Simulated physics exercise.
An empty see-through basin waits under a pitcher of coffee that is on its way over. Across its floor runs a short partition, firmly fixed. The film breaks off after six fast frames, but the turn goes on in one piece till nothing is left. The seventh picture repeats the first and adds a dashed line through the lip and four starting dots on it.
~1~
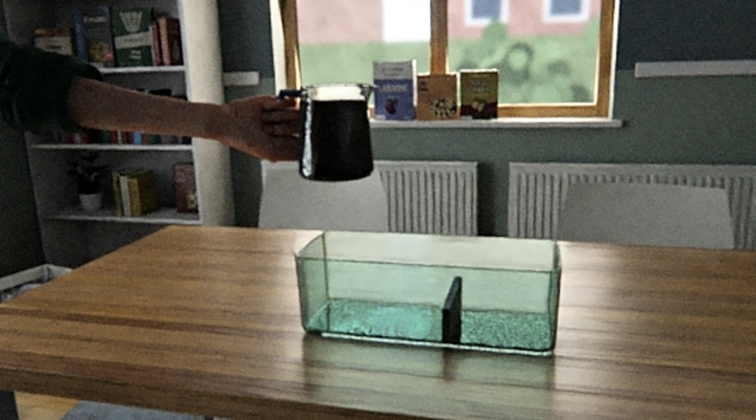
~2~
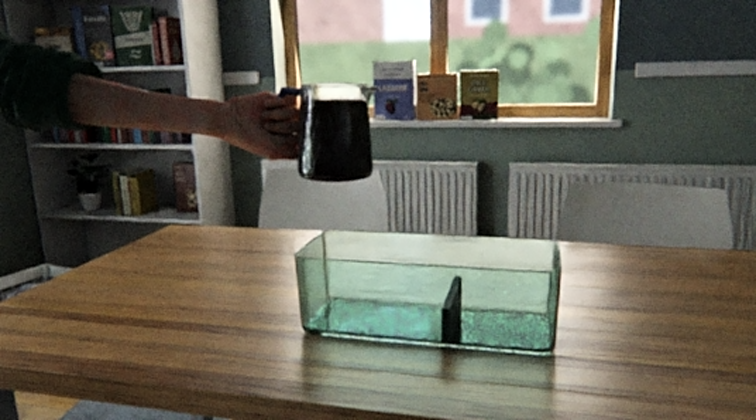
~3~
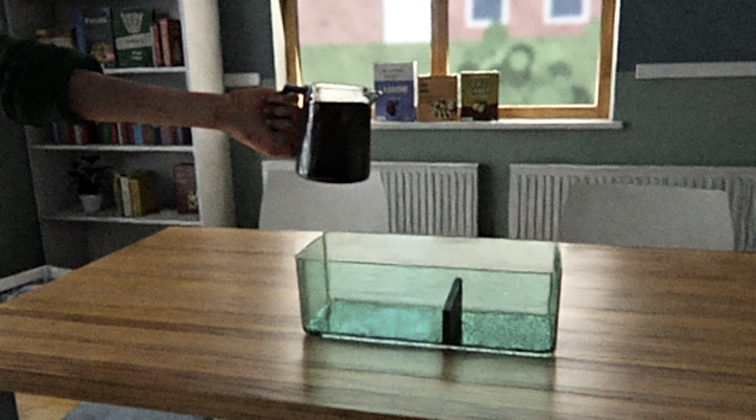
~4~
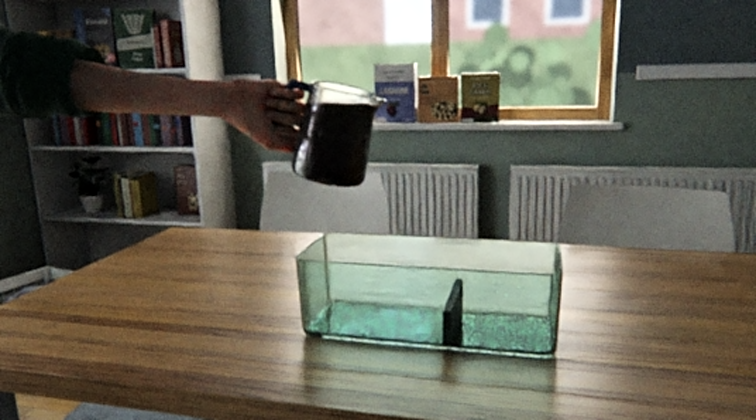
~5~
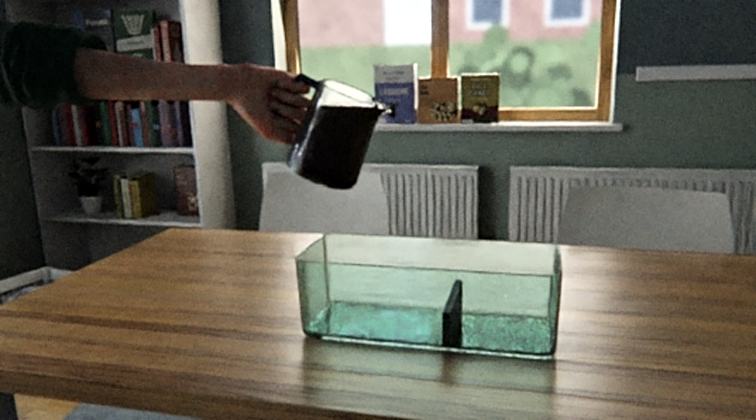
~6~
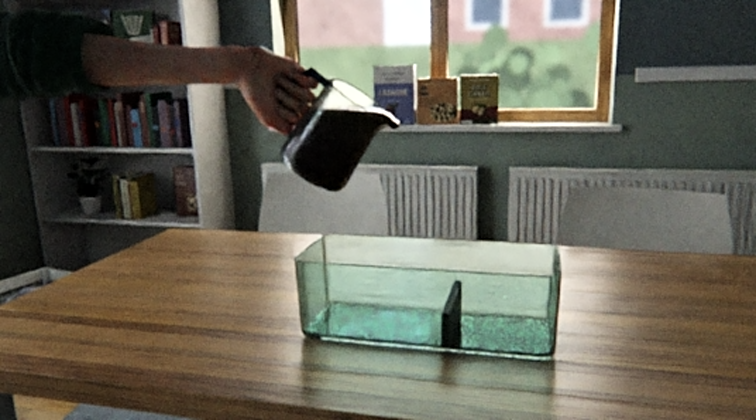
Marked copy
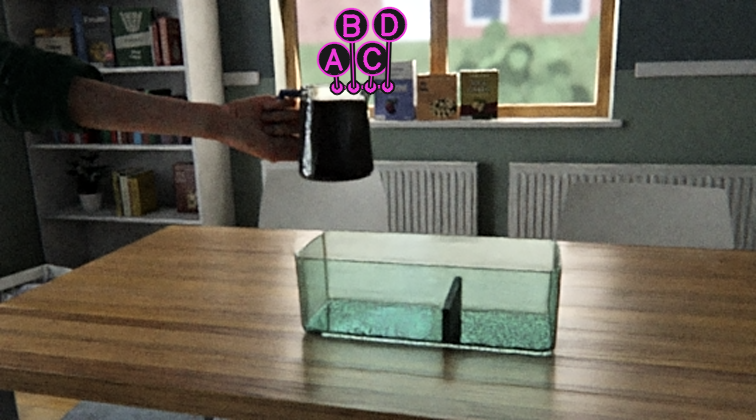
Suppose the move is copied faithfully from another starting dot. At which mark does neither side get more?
D is best.
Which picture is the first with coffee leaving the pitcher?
Picture 6.
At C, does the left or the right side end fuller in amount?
The left one.
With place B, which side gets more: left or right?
More ends on the left.
On the marked copy, A at (337, 87); B at (353, 87); C at (370, 87); D at (387, 86).
With A, about 94 % ends left of the wall and 4 % right of it; 3 % is lost outside.
With B, about 93 % ends left of the wall and 4 % right of it; 3 % is lost outside.
With C, about 85 % ends left of the wall and 10 % right of it; 5 % is lost outside.
With D, about 46 % ends left of the wall and 53 % right of it.
